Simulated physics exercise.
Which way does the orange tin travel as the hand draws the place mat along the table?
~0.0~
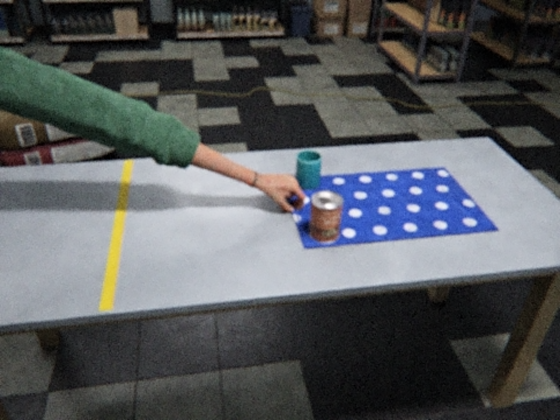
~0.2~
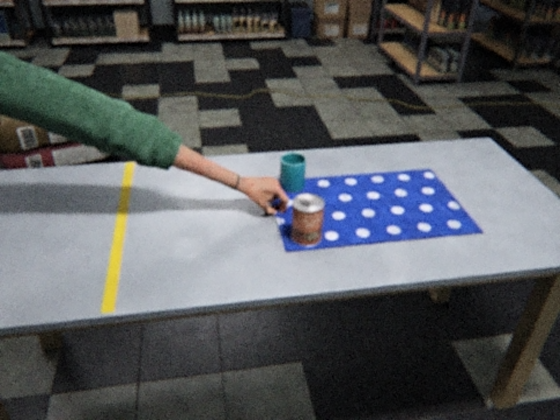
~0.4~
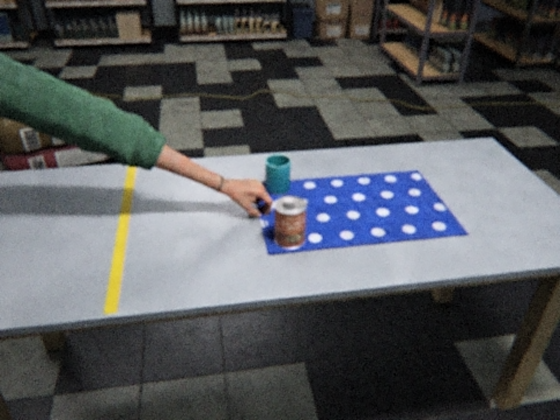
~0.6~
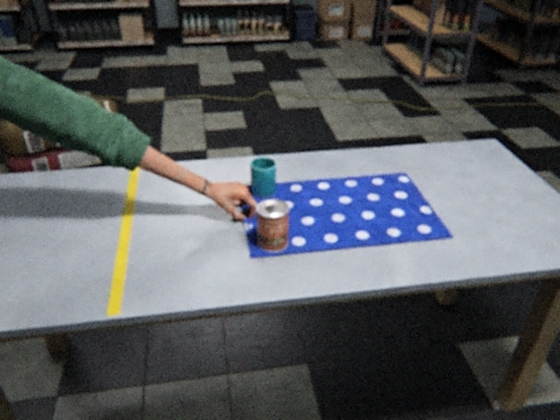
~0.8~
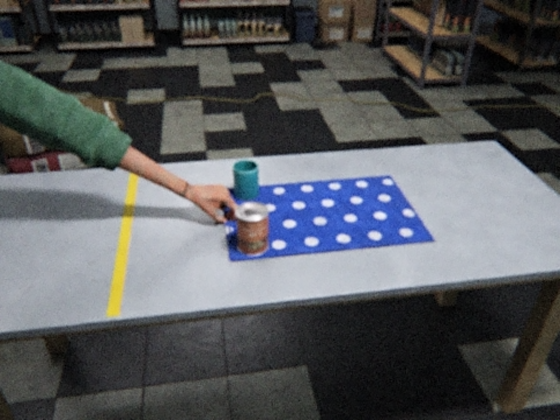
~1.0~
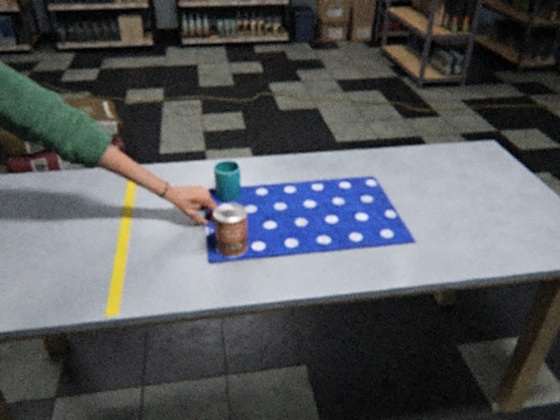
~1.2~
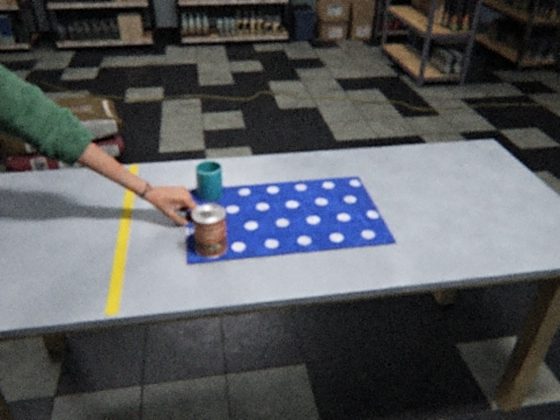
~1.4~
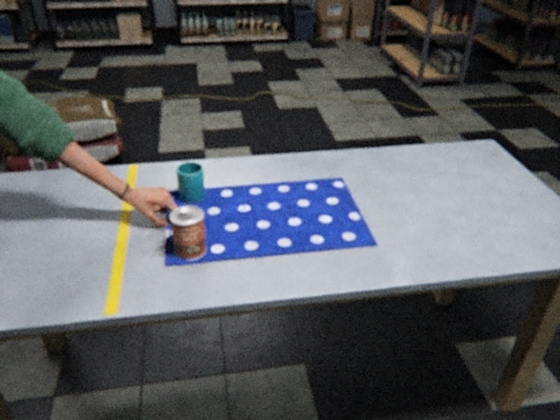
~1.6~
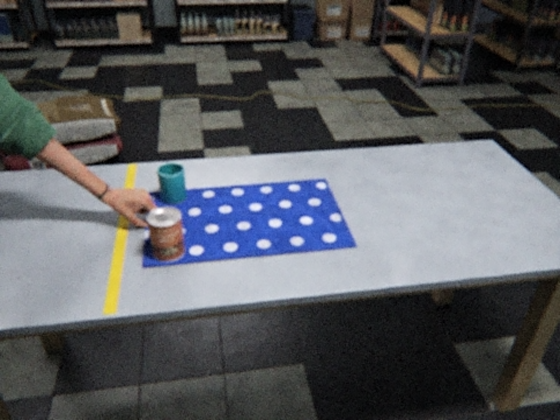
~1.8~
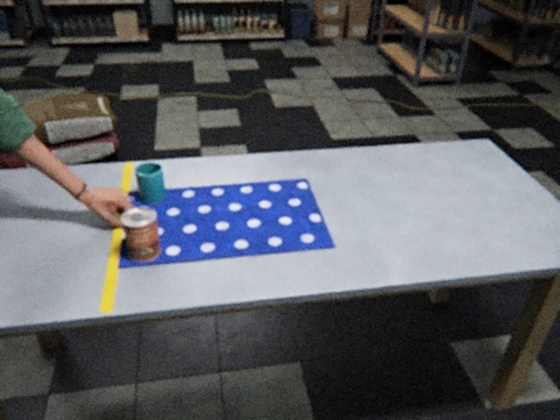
The orange tin moves to the left, riding on the mat toward the yellow tape.
